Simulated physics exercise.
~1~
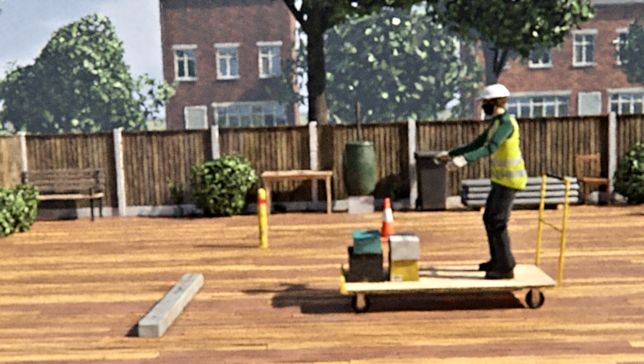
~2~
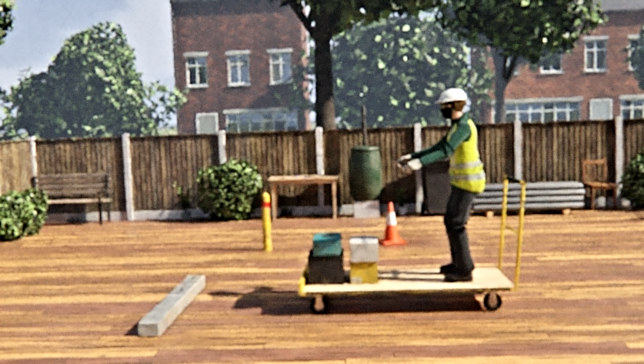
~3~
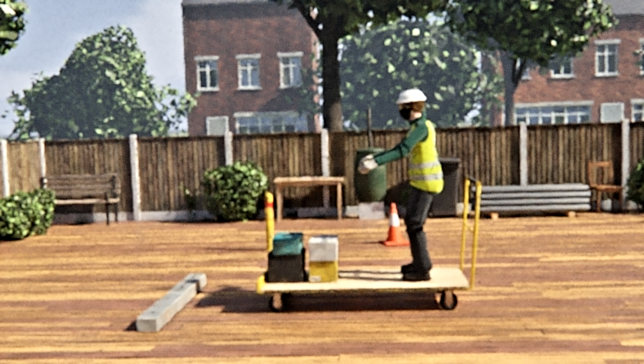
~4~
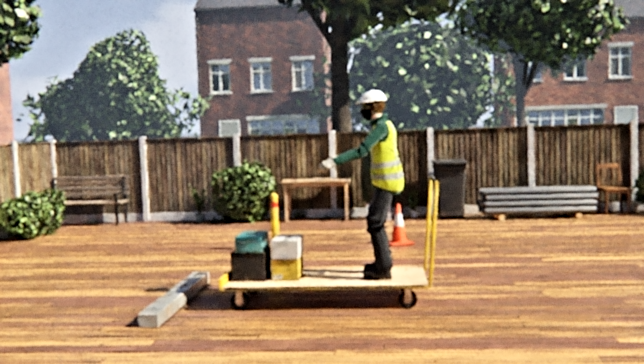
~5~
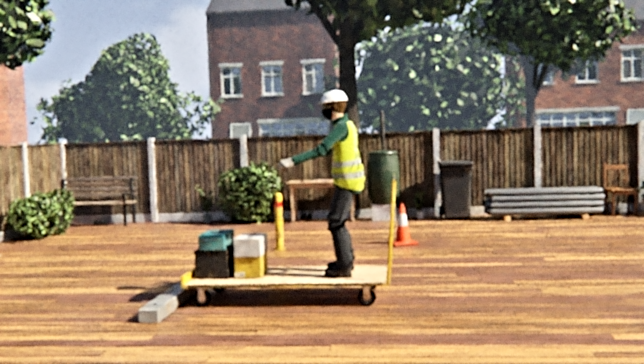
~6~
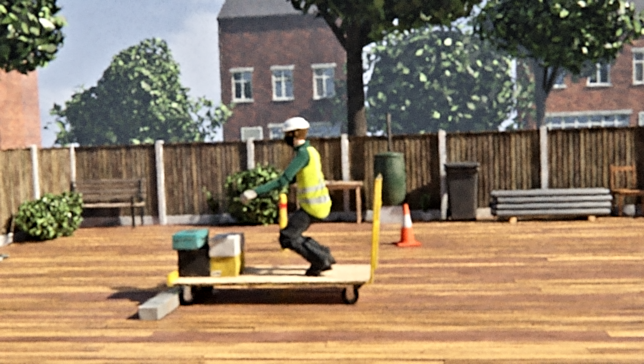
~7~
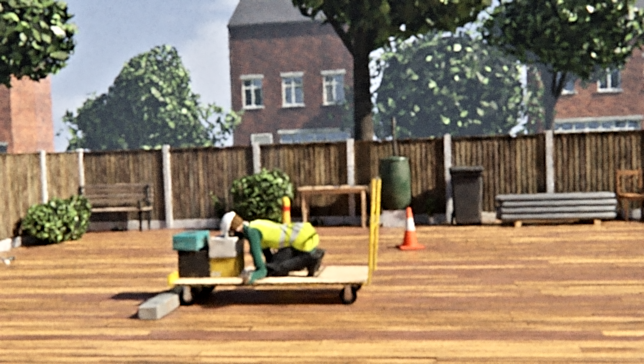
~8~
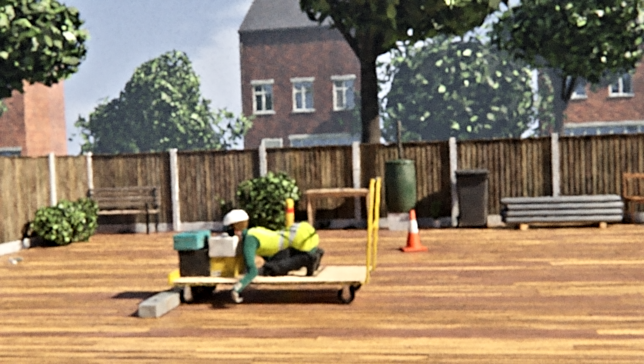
In a fenced yard, a trolley carrying stacked boxes and a standing person in a helmet and yellow vest rolls left until it stops at a kerb. The rider folds forward and ends slumped face down on the deck behind the boxes, which all stay aboard.
